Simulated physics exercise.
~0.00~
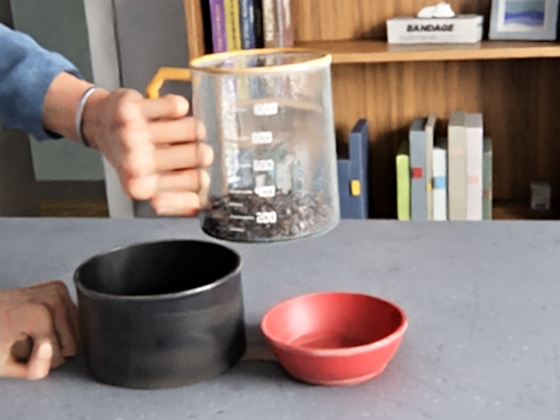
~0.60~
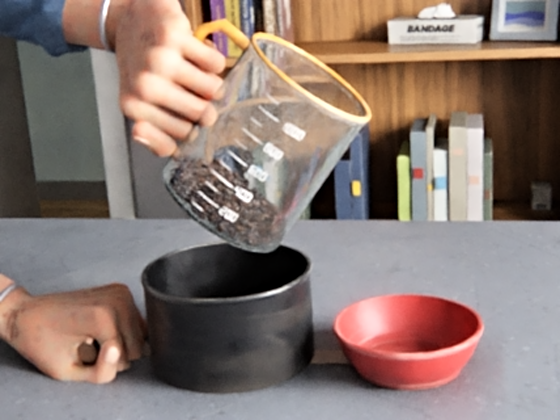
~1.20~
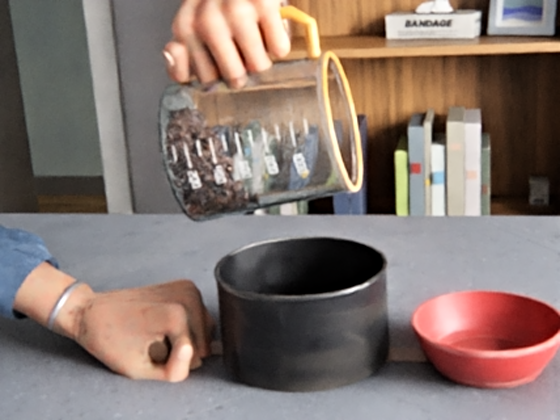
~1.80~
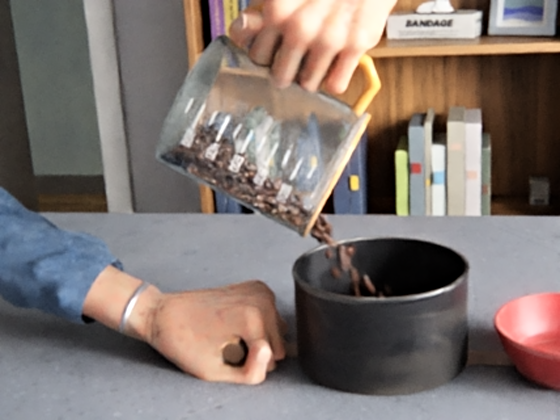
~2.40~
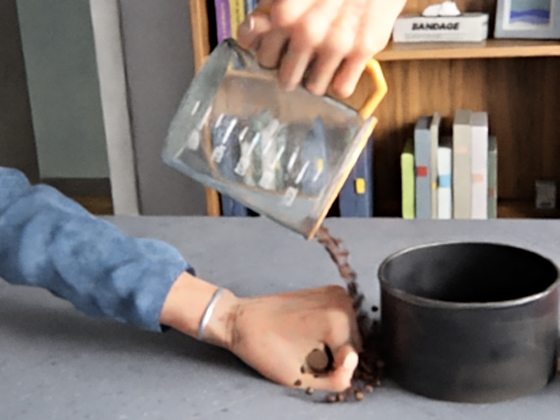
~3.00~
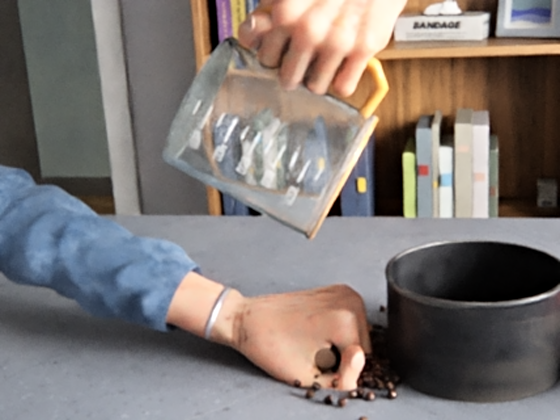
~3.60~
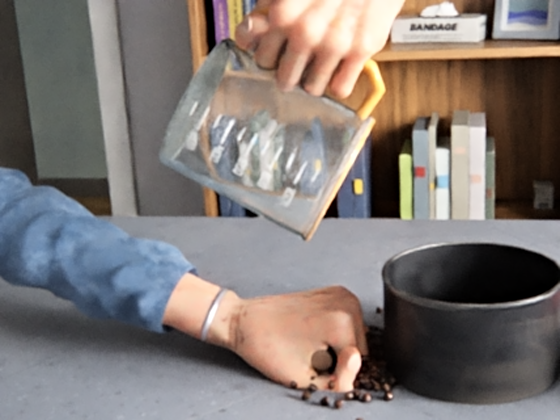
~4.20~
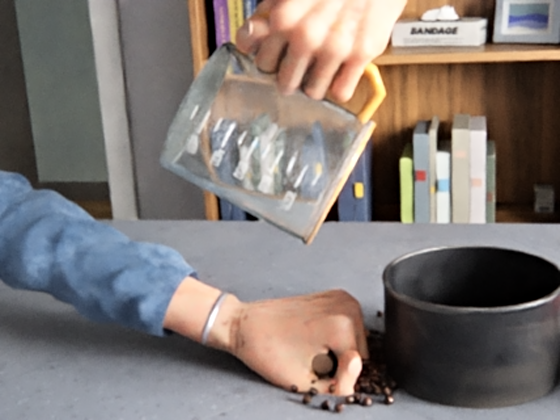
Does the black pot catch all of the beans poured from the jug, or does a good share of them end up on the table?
A good share ends up on the table. The black pot catches many of the beans, but it slides too far right and the later ones land beside it, while none are seen falling into the red bowl.
